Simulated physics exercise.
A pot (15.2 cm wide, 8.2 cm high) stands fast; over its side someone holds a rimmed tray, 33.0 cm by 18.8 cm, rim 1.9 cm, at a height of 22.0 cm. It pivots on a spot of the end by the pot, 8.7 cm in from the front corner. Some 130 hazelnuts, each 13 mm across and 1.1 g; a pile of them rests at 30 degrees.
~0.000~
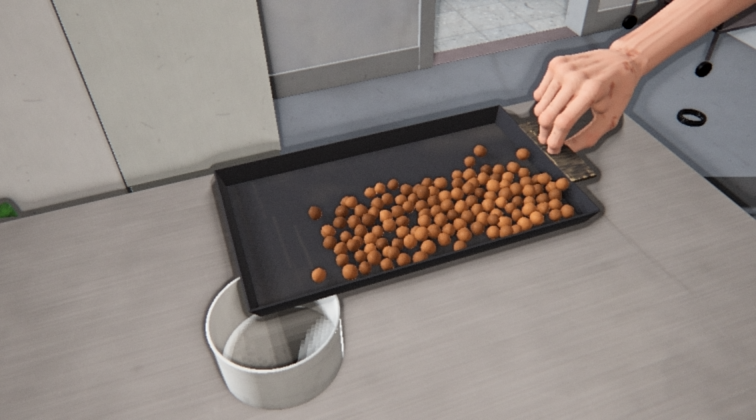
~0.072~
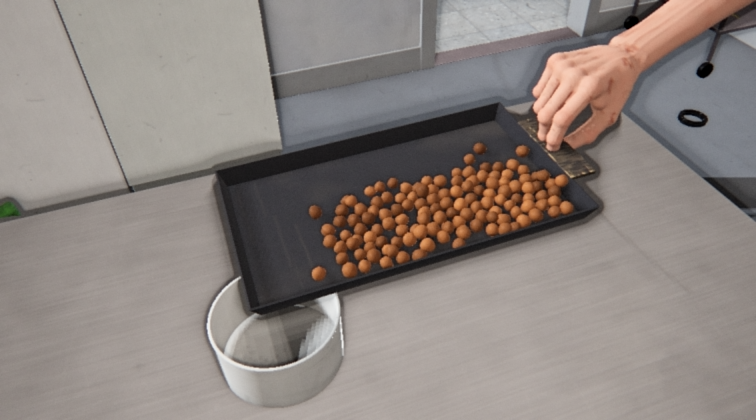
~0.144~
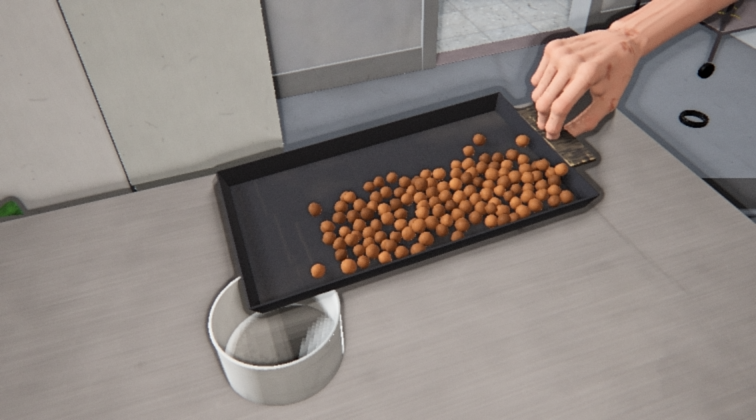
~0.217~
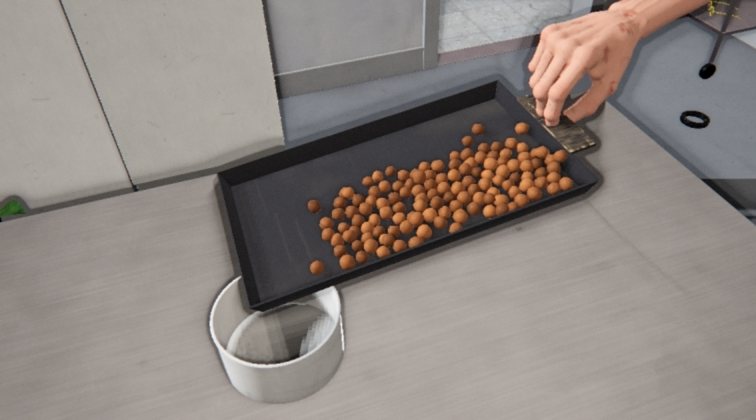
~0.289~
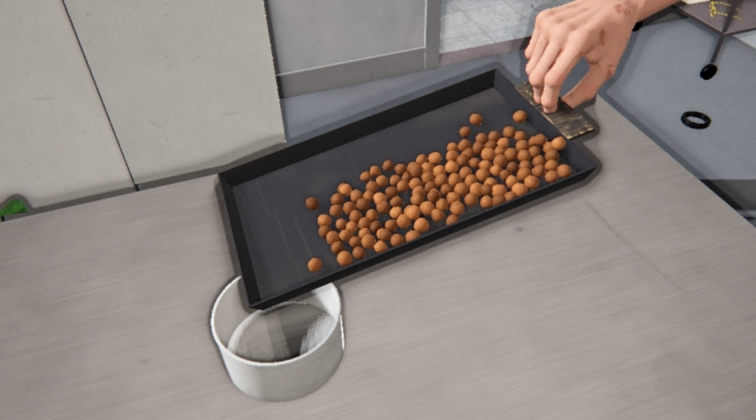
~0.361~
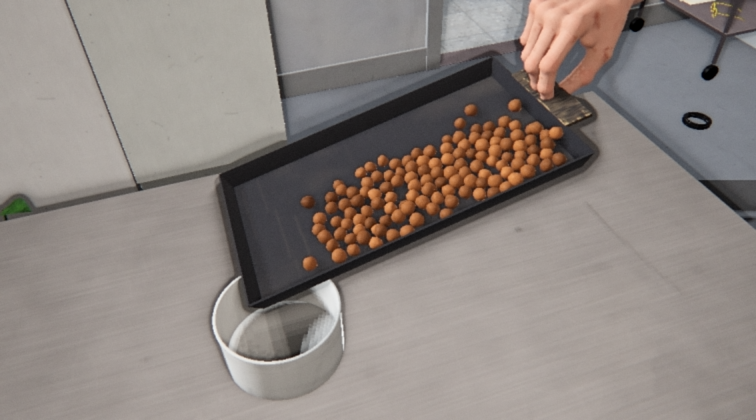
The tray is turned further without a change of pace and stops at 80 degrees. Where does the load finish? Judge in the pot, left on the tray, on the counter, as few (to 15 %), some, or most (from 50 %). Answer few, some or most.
Pot some, tray few, counter most.
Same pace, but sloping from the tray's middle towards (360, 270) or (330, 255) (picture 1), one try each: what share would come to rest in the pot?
About 0 and 0 per cent.
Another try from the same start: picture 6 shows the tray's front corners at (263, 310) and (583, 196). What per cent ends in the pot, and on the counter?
Pot 0, counter 100.
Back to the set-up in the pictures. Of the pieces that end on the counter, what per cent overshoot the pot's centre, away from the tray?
Some 100 per cent.
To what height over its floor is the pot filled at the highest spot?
About 1.5 cm.
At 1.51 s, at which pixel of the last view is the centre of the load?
Around (244, 226).
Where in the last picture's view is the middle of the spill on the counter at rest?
Around (180, 378).
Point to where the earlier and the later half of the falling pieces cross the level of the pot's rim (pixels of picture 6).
At about (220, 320), then at (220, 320).
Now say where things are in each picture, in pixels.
Tray tilt 0 degrees, front corners at (257, 302) and (588, 207); middle of the pieces at (447, 206); pot at (274, 314), in the first frame.
Tray tilt 1 degrees, front corners at (257, 300) and (587, 203); middle of the pieces at (447, 204), in the second frame.
Tray tilt 4 degrees, front corners at (257, 299) and (587, 192), lowest corner left back; middle of the pieces at (446, 197), in the third frame.
Tray tilt 7 degrees, front corners at (256, 298) and (586, 178), lowest corner left back; middle of the pieces at (444, 189), in the fourth frame.
Tray tilt 10 degrees, front corners at (256, 297) and (584, 164), lowest corner left back; middle of the pieces at (431, 187), in the fifth frame.
Tray tilt 14 degrees, front corners at (255, 296) and (581, 151), lowest corner left back; middle of the pieces at (427, 181); pot at (277, 309). The tray's pace is about 45 degrees a second, in the sixth frame.
After 1.05 s, tilt 45 degrees; the tray holds 95 %, the pot 0 %.
After 1.51 s, tilt 65 degrees; the tray holds 85 %, the pot 5 %.
After 2.04 s, tilt 80 degrees; the tray holds 5 %, the pot 20 %.
At rest (3.2 s), pot 25 %, tray 0 %, counter 75 %.
